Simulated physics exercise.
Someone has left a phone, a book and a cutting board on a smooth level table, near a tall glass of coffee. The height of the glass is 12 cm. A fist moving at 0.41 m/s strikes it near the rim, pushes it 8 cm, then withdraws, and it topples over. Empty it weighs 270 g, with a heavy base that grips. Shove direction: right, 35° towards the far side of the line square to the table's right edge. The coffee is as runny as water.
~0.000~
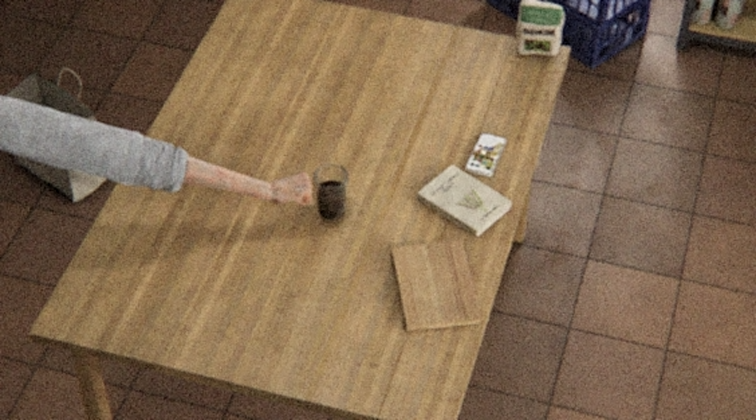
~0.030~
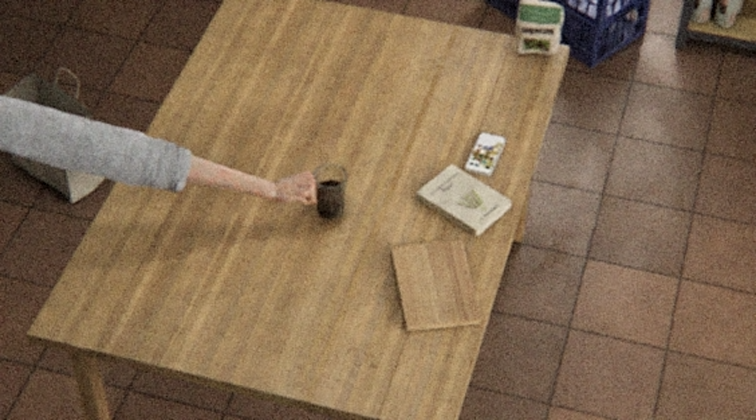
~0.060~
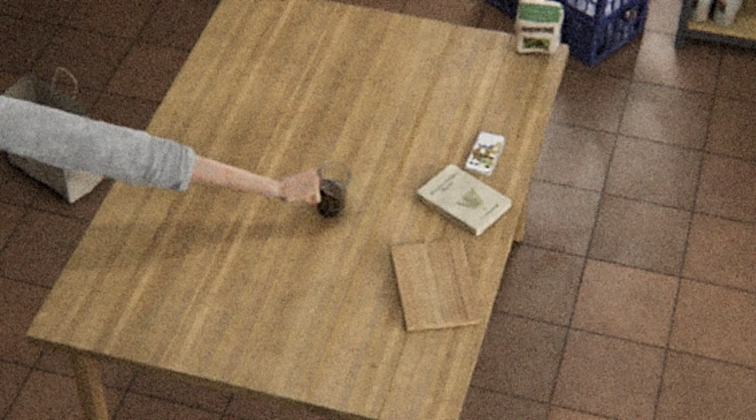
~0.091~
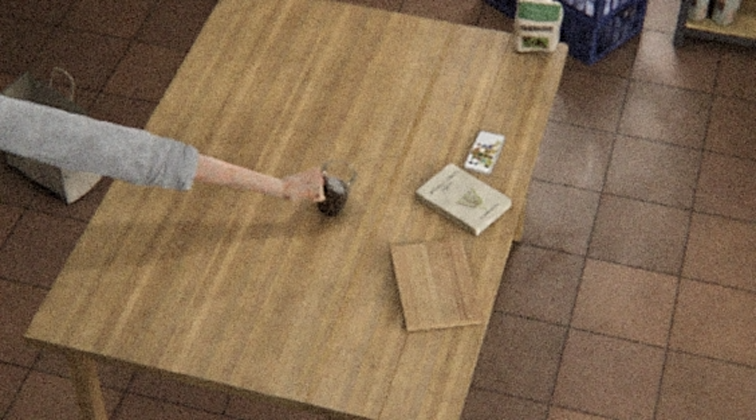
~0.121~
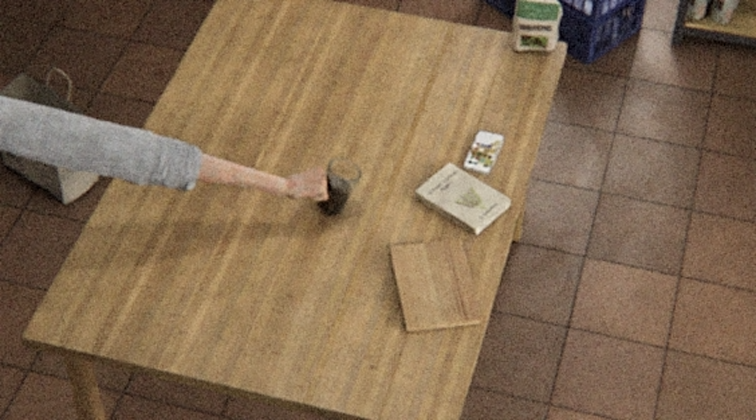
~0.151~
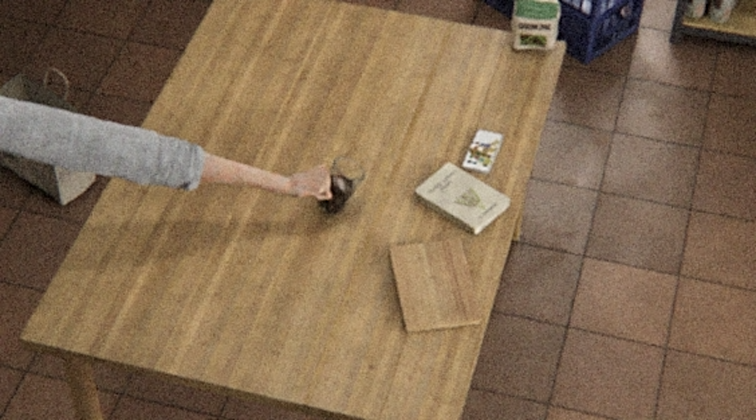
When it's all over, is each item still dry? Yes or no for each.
Phone - no, it got wet. Book - no, it got wet. Cutting board - no, it got wet.
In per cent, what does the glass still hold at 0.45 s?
Near 56 in a hundred.
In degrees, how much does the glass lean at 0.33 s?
It is at some 82°.
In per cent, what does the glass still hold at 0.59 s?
Roughly 30 per cent.
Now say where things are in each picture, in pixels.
In the first frame, it leans 0°; the fist is at (304, 187); the coffee meets the walls at (318, 187) and (345, 192); the phone is at (486, 153); the book is at (464, 197); the cutting board is at (435, 282).
In the second frame, it leans 0°; the fist is at (308, 185); the coffee meets the walls at (317, 186) and (344, 192).
In the third frame, it leans 6°; the fist is at (312, 184); the coffee meets the walls at (319, 182) and (345, 192).
In the fourth frame, it leans 13°; the fist is at (316, 183); the coffee meets the walls at (322, 178) and (348, 192).
In the fifth frame, it leans 20°; the fist is at (319, 182); the coffee meets the walls at (324, 182) and (349, 192).
In the sixth frame, it leans 28°; the fist is at (323, 180); the coffee meets the walls at (327, 185) and (351, 191).
Then, 0.33 s in, the tilt is 82° and 98 per cent is in the glass, 0 has run off the table; wet so far, nothing.
Then, 0.45 s in, the tilt is 86° and 57 per cent is in the glass, 0 has run off the table; wet so far, book.
Then, 0.59 s in, the tilt is 86° and 29 per cent is in the glass, 0 has run off the table; wet so far, phone, book.
Then, 0.83 s in, the tilt is 86° and 16 per cent is in the glass, 3 has run off the table; wet so far, phone, book, cutting board.
Finally, 6 per cent is in the glass, 27 has run off the table; wet so far, phone, book, cutting board.
